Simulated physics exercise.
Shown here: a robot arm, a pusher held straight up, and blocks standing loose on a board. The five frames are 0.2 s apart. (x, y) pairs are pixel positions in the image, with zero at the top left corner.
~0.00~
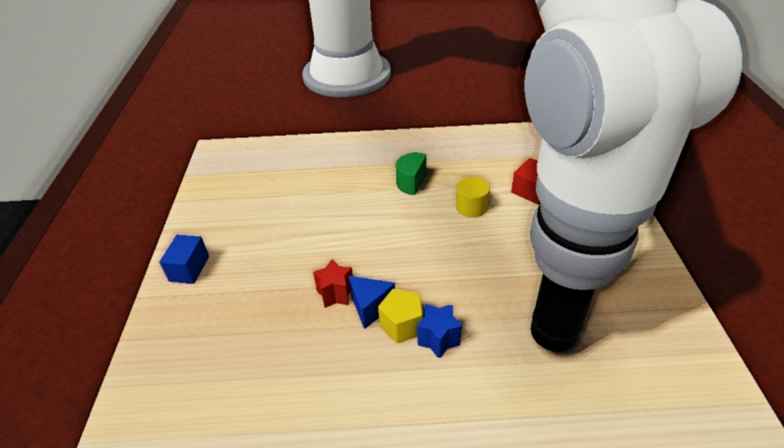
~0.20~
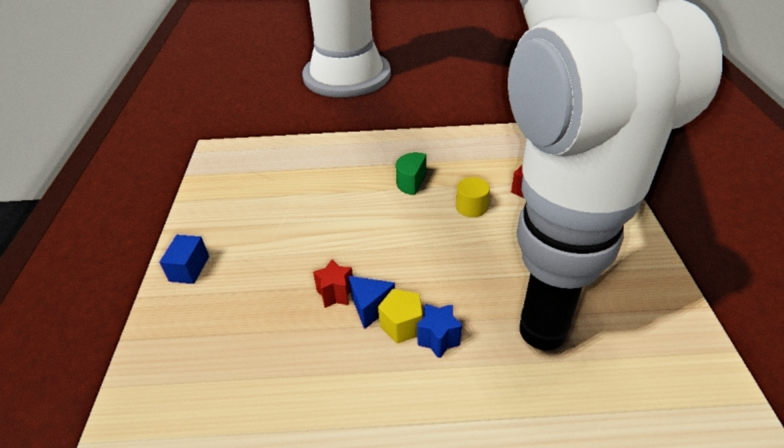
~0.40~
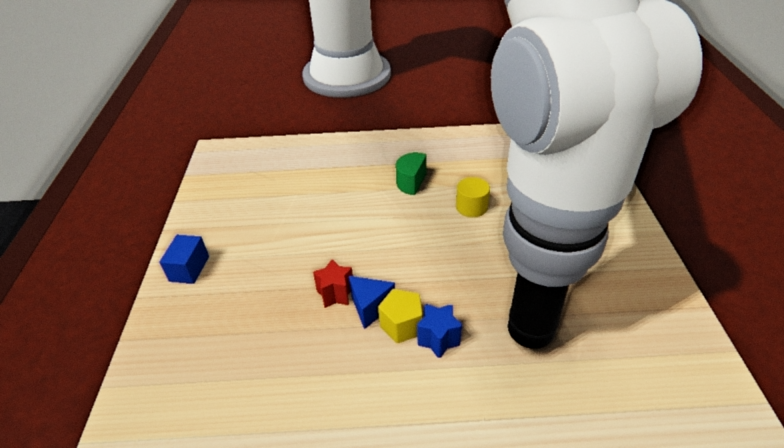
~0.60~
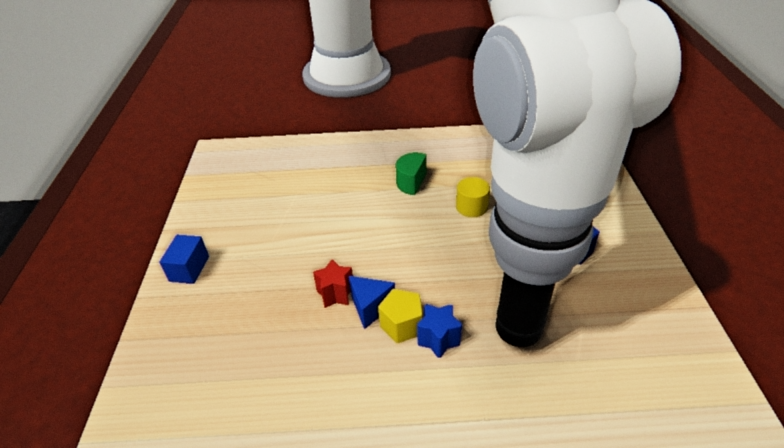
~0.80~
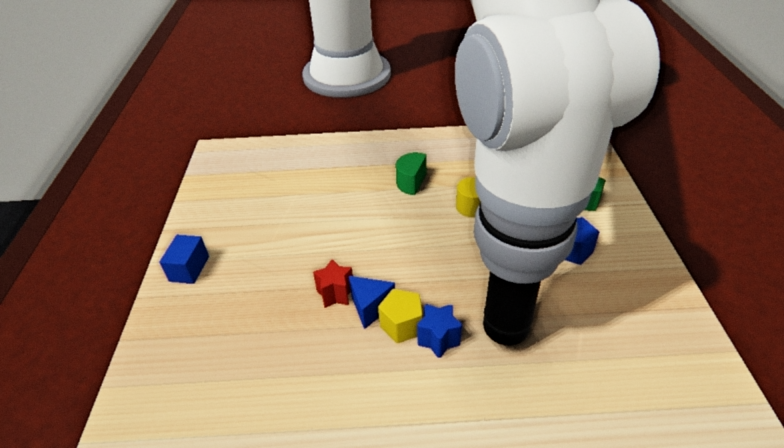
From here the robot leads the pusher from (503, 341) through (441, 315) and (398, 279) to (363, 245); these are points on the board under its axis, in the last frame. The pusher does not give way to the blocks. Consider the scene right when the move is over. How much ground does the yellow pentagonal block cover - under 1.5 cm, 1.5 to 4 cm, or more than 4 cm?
That one ends up 1.5 to 4 cm from where it is now.
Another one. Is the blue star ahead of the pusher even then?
No, that is not what happens.
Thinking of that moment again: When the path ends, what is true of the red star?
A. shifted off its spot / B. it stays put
I'll go with B - it stays put.
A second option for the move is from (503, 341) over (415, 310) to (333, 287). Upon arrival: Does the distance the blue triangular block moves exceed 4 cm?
I expect so.
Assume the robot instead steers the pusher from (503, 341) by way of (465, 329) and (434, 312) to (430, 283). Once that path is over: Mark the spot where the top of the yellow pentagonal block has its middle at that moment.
It will likely be found at (376, 309).
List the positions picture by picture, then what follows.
In the first frame, pusher tip at (554, 333); block tops, red star at (333, 274); blue triangular block at (369, 288); yellow pentagonal block at (402, 305); blue star at (439, 319).
In the second frame, pusher at (542, 332); blocks unchanged.
In the third frame, pusher at (531, 331); blocks unchanged.
In the fourth frame, pusher at (518, 329); blocks unchanged.
In the fifth frame, pusher at (506, 328); red star at (333, 274); blue triangular block at (369, 288); yellow pentagonal block at (402, 305); blue star at (439, 319).
What follows on the original path. One third of the way, pusher at (441, 301); blue triangular block at (362, 287), turned 10° clockwise; yellow pentagonal block at (379, 309), turned 25° clockwise; blue star at (420, 319), turned 35° anticlockwise.
Two thirds of the way, pusher at (396, 266); blue triangular block at (362, 287), turned 15° clockwise; yellow pentagonal block at (378, 309), turned 25° clockwise; blue star at (419, 319), turned 45° anticlockwise.
At the end, pusher at (362, 232); red star in place; blue triangular block at (362, 287), turned 15° clockwise; yellow pentagonal block at (378, 309), turned 25° clockwise; blue star at (419, 319), turned 45° anticlockwise.
